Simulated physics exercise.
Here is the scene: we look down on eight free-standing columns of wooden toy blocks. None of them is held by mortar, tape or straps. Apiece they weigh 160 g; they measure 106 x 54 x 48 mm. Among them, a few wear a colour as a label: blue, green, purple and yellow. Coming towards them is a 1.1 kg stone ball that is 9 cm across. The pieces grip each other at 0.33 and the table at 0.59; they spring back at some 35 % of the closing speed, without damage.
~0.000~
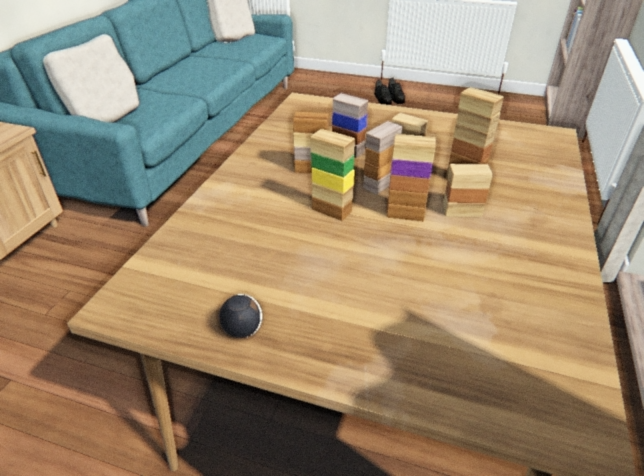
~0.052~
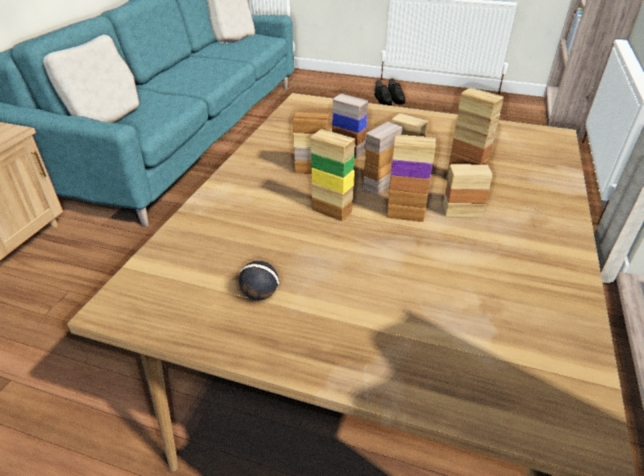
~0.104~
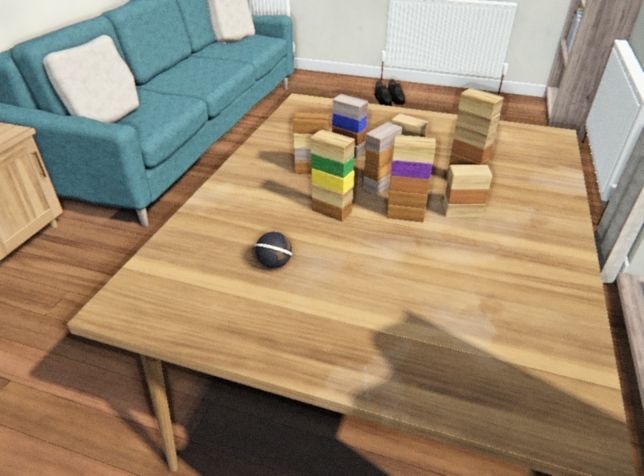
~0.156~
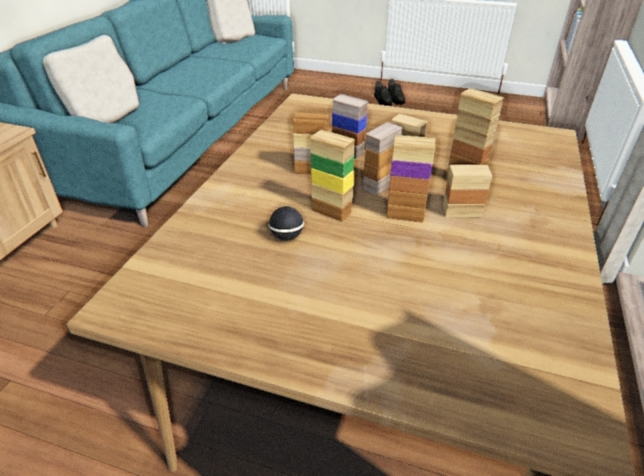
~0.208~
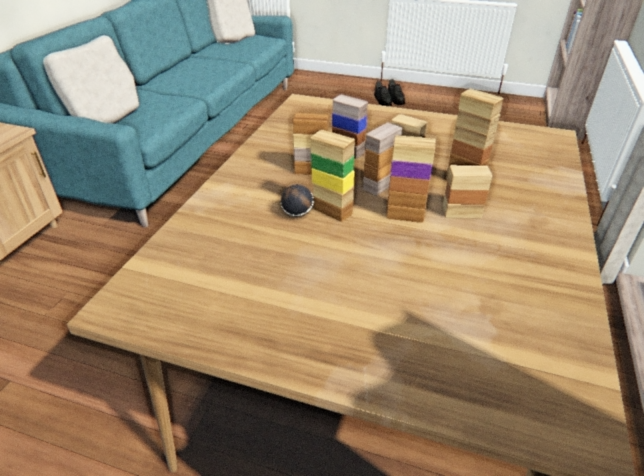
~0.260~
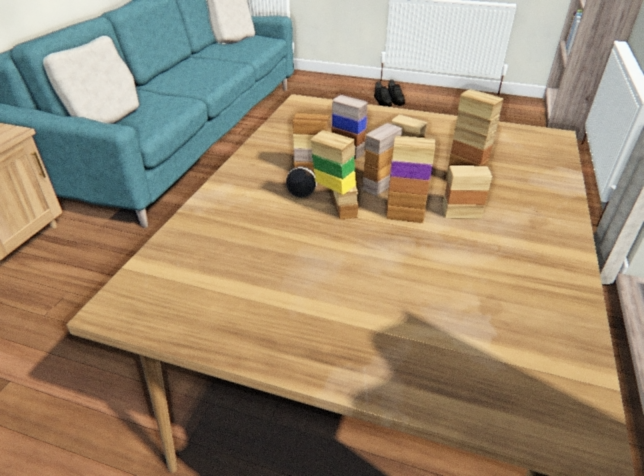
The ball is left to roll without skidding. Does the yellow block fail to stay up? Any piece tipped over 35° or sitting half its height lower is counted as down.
Yes, it comes down.
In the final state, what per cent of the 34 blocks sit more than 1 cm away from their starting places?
25 %.
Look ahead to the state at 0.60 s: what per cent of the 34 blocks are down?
20 per cent by then.
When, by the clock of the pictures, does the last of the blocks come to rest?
That is at about 1.5 s.
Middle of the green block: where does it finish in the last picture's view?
About pixel (271, 215).
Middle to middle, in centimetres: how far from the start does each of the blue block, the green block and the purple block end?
Blue 0 cm, green 22 cm, purple 0 cm.
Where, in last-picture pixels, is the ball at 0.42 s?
Roughly at (307, 147).
Around 0.42 s, ball still moving; 5 of the 34 blocks down; yellow block tipped 52°, 18 mm lower; green block tipped 52°, 36 mm lower.
Around 0.60 s, ball still moving; 6 of the 34 blocks down; yellow block on its side; green block on its side.
Finally (1.5 s), ball rolling away; 7 of the 34 blocks down; yellow block on its side; green block upside down; blue block displaced 6 mm. Seen by the last camera, middles, yellow block near (316, 214), green block near (271, 215).
